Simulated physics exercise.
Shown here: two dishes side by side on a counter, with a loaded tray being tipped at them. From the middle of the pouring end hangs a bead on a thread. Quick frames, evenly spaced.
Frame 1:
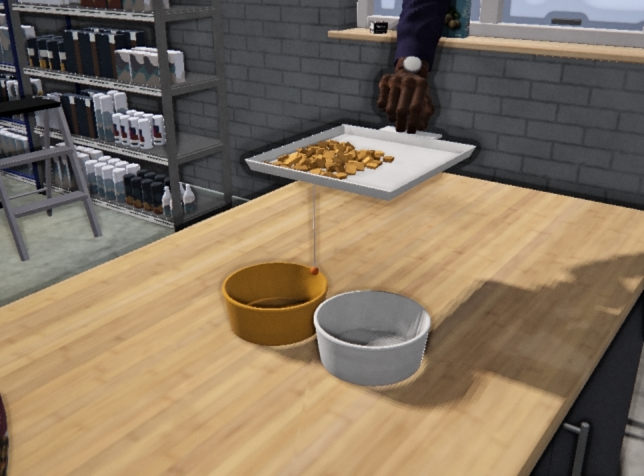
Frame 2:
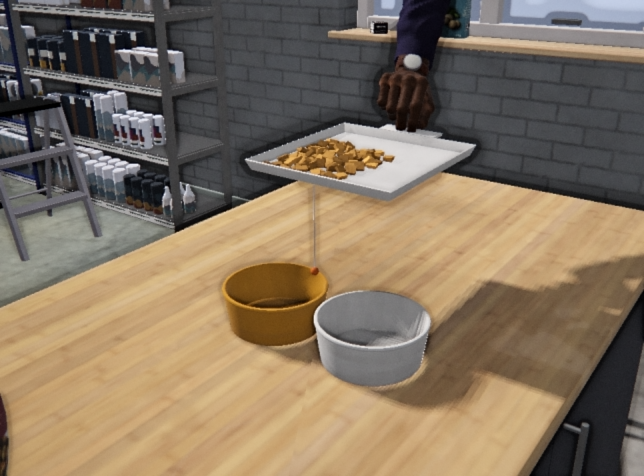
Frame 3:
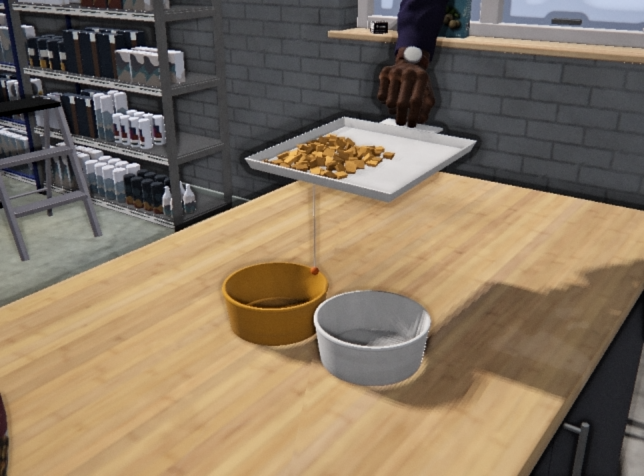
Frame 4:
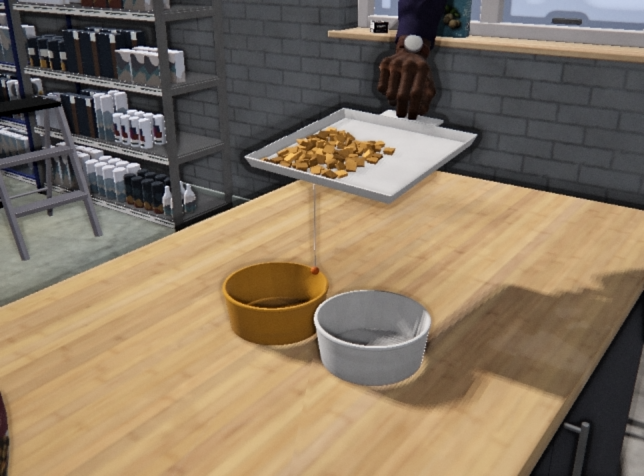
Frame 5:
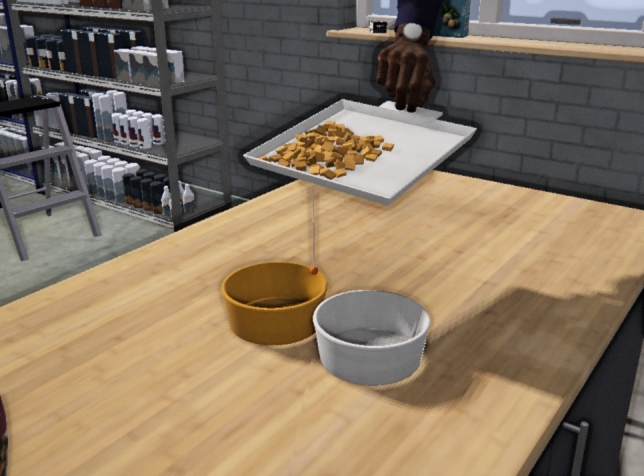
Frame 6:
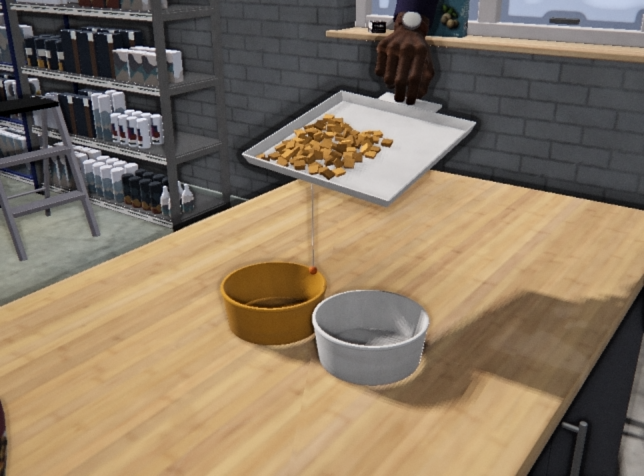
A hand slowly tilts a white tray of brown cereal squares above two bowls.
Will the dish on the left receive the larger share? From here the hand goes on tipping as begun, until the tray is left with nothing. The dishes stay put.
No. Oh, the winner here is the right dish, by the look of it.
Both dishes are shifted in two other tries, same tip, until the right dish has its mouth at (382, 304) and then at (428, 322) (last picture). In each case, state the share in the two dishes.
Roughly 80 per cent, then roughly 80 per cent.
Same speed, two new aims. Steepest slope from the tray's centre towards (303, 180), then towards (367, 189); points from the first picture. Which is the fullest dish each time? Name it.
The leftmost dish, then the rightmost dish.
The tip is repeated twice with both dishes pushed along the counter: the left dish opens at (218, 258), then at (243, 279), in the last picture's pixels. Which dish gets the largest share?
First try: The rightmost dish. Second try: The rightmost dish.
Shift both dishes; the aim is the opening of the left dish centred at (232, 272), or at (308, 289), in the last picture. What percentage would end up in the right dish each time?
First placement: 70 per cent; second placement: 30 per cent.
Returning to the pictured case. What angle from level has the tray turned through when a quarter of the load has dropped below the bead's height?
Near 80 degrees.
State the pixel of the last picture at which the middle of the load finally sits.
Around (353, 344).
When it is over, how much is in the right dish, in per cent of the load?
Result: Some 70 % of the load.
Soon, tray tipped steeply; nearly all on the tray; a stray few in the air.
A while on, tray tipped right over; about half on the tray; about a quarter in the right dish; a small part in the left dish; a stray few outside both; a small part in the air.
Towards the end, tray tipped past a quarter turn; about two thirds in the right dish; about a quarter in the left dish; a small part outside both.
Finally, tray tipped past a quarter turn; about two thirds in the right dish; about a quarter in the left dish; a small part outside both.
